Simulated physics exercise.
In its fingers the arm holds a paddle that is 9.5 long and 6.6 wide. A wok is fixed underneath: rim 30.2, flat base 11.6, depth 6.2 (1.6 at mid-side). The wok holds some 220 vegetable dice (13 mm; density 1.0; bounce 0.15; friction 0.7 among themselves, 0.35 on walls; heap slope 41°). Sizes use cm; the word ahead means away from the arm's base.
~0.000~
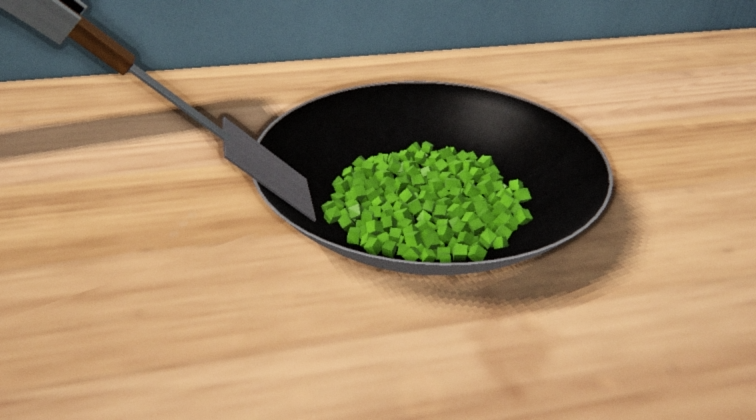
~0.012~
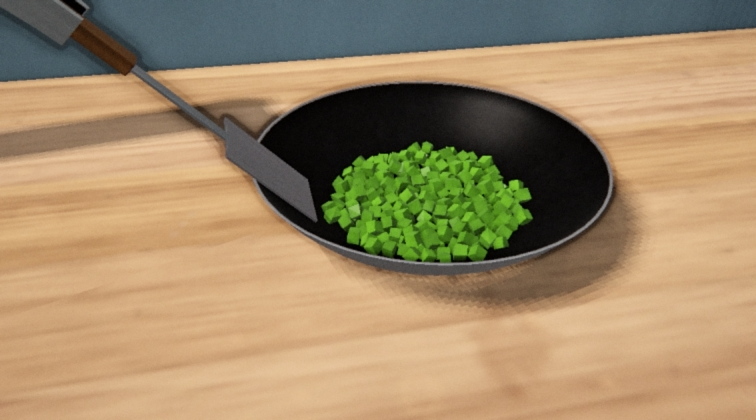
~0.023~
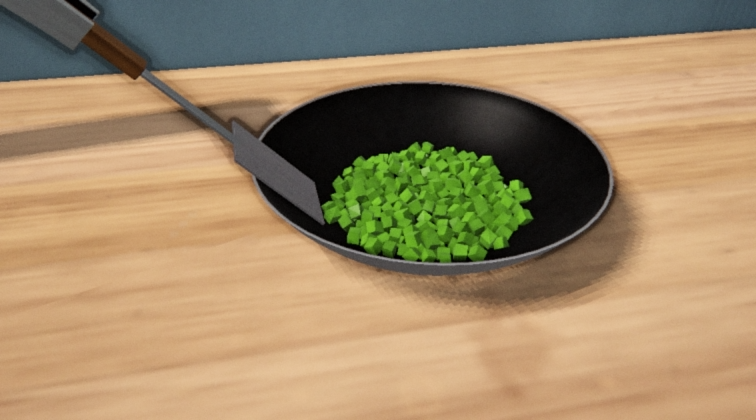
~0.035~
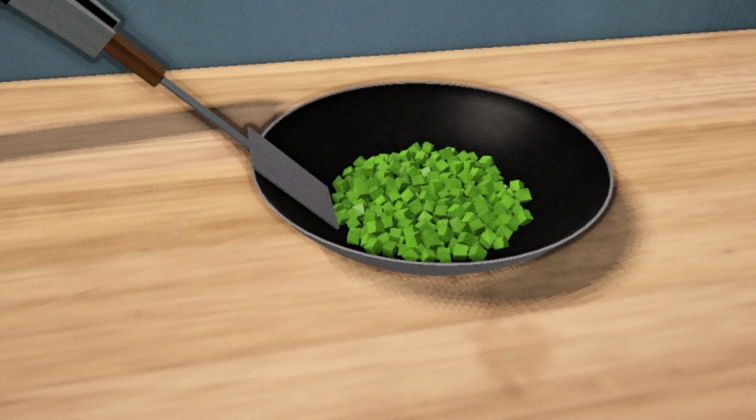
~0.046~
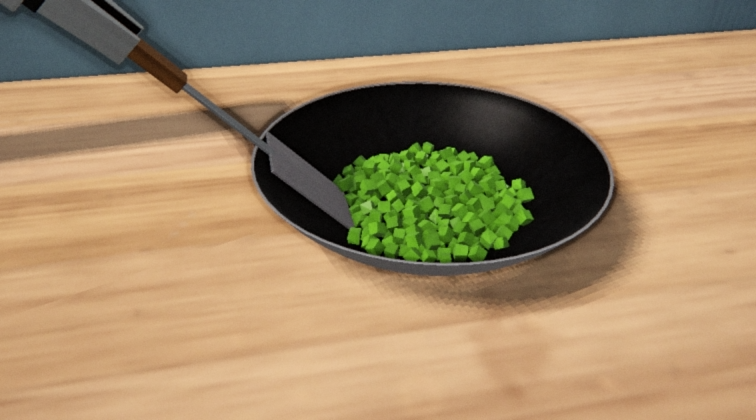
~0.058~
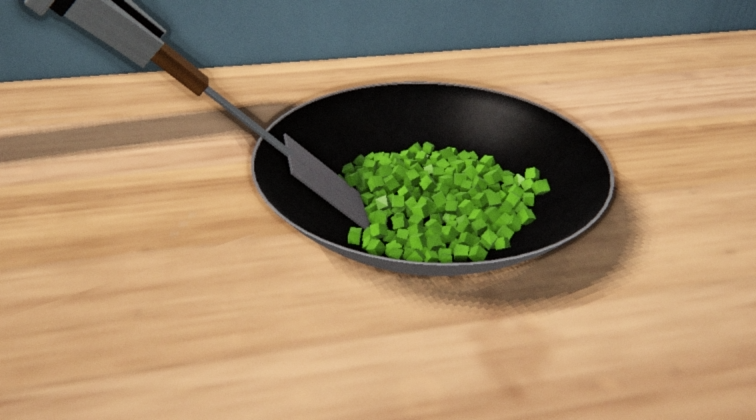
On a pale wooden countertop before a blue-grey wall, seen from above at an angle by a still camera, sits a black wok. Bright green cubes are heaped inside it, and a grey mechanical arm reaches in from the upper left, gripping a flat grey paddle. The paddle slides slowly rightward into the heap's left side, nudging some cubes to the right.
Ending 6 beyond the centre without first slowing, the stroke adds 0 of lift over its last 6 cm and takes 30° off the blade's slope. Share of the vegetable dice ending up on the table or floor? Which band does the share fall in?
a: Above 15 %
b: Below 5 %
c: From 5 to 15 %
The answer is c.
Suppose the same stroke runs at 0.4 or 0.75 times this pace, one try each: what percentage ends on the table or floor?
Roughly 0 percent for the first try, 5 percent for the second.
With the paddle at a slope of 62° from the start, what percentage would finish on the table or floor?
Then roughly 5 percent.
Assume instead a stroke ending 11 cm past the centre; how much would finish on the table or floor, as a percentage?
Result: Approx. 30 %.
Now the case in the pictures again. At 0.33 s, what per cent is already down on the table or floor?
About 6 per cent.
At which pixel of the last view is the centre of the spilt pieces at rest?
(656, 181) or thereabouts.
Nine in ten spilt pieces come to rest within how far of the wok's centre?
Distance: Approx. 30 cm.
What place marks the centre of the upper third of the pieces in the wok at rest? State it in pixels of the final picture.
(533, 169).
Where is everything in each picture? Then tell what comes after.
Paddle top edge at (224, 136), sloping 47°; upper third of the load around (432, 197), from x 330 to 525, top at y 150; 215 in the wok, in the first frame.
Paddle top edge at (226, 136), sloping 47°; upper third of the load around (432, 197), from x 330 to 525, top at y 150, in the second frame.
Paddle top edge at (234, 140), sloping 47°; upper third of the load around (432, 198), from x 330 to 525, top at y 150, in the third frame.
Paddle top edge at (250, 146), sloping 47°; upper third of the load around (428, 197), from x 340 to 525, top at y 150, in the fourth frame.
Paddle top edge at (269, 151), sloping 47°; upper third of the load around (433, 194), from x 340 to 525, top at y 150, in the fifth frame.
Paddle top edge at (288, 153), sloping 47°; upper third of the load around (443, 188), from x 340 to 540, top at y 150; 215 in the wok, in the sixth frame.
After 0.09 s, sloping 47°, highest piece 6 above the table; 215 in the wok.
After 0.12 s, sloping 39°, highest piece 8 above the table; 214 in the wok, 1 on the blade or in flight.
After 0.33 s, sloping 17°, highest piece 7 above the table; 200 in the wok, 15 on the table or floor.
After 1.38 s, sloping 17°, highest piece 7 above the table; 200 in the wok, 15 on the table or floor.
At rest, 200 in the wok, 15 on the table or floor. That is 7 % on the table or floor.
